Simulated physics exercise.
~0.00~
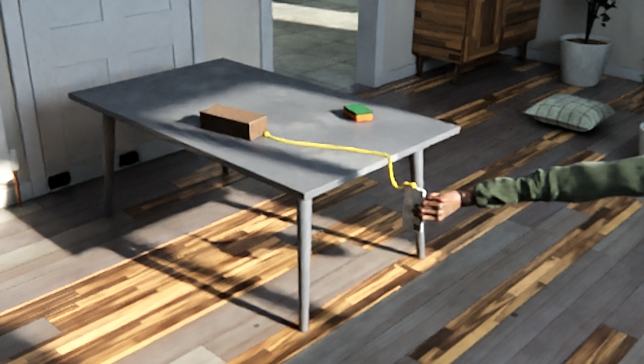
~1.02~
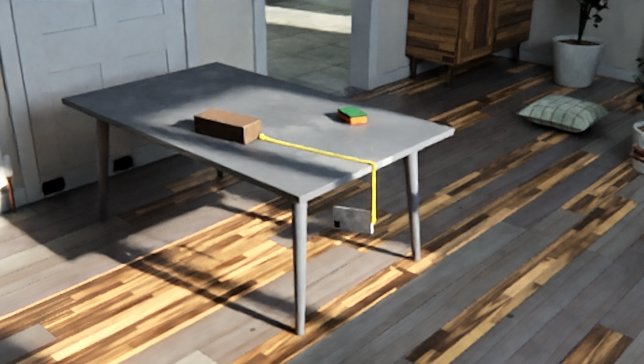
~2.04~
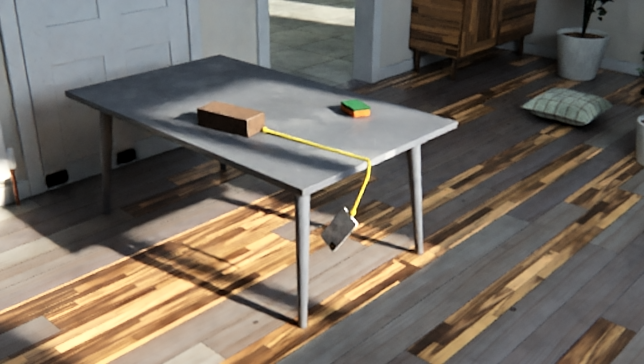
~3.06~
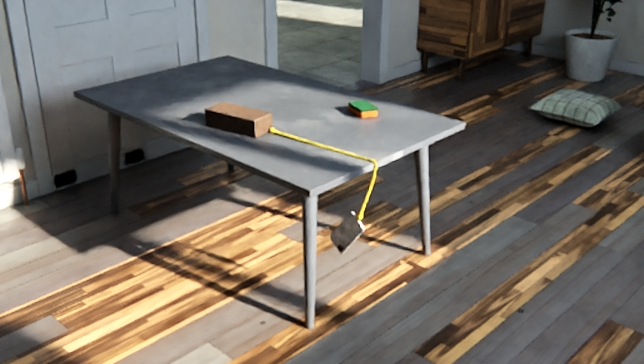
An arm in a green sleeve reaches in from the right, holding a small pale object, a phone, beside the end of a grey table in a sunlit room with a wood-plank floor, seen from slightly above. A yellow cord runs from it across the tabletop to a brown brick, with a green and orange sponge lying farther back. The hand lets go and leaves the view, and the phone drops below the table's edge, pulling the cord taut. It swings and tilts on the cord, ending hanging above the floor, while the brick and sponge stay in place.
